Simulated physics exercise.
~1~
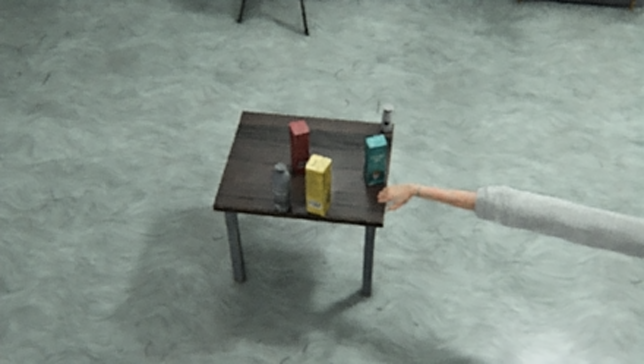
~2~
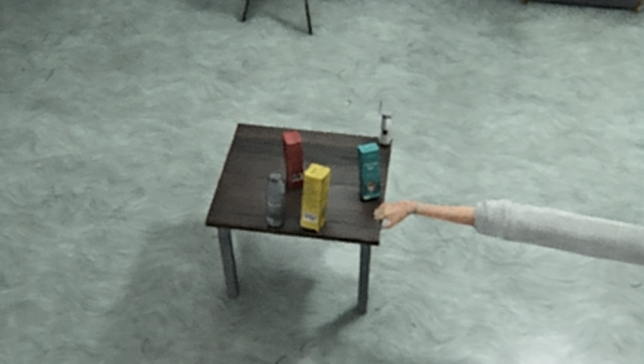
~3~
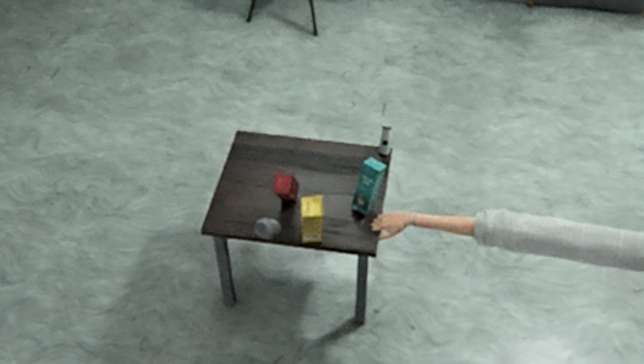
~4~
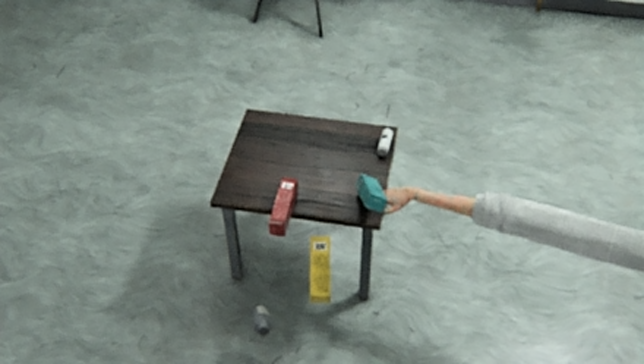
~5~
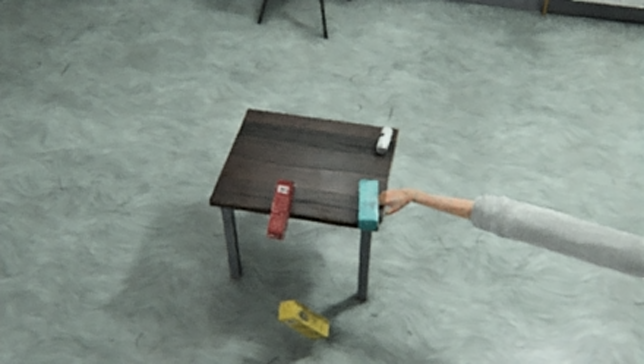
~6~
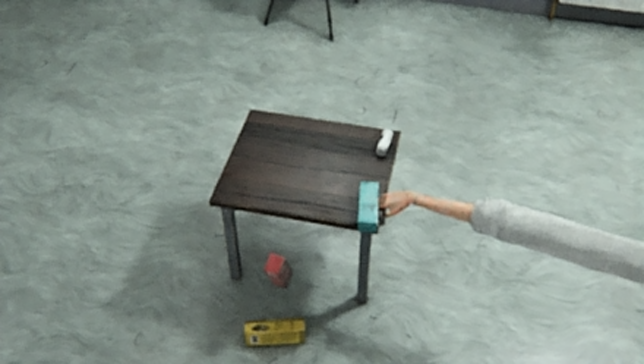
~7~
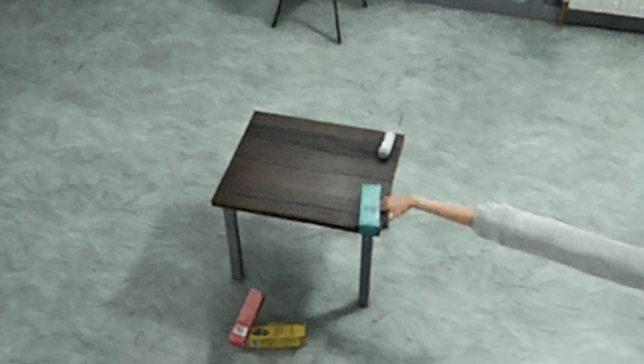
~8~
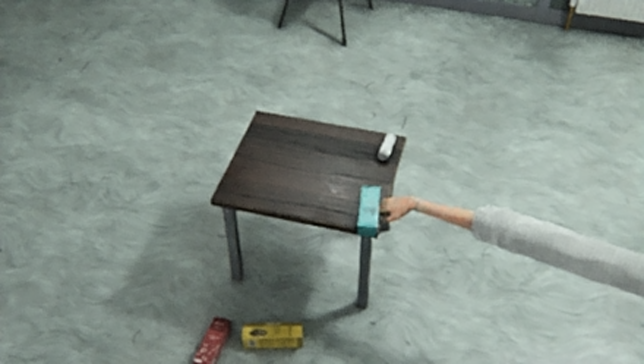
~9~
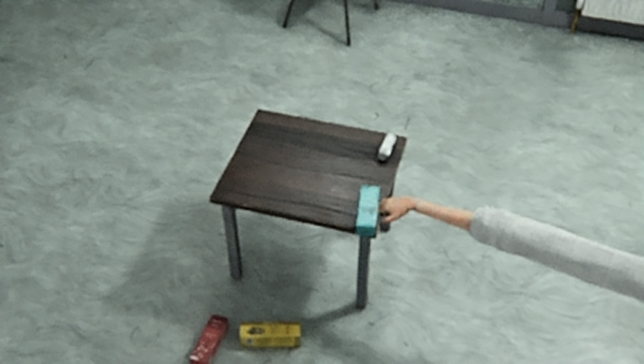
On a small dark table beside an outstretched arm, five containers jolted and tipped over as the table moved; the grey bottle, yellow carton and red carton fell to the floor, while the turquoise carton and white shaker ended up lying on top.
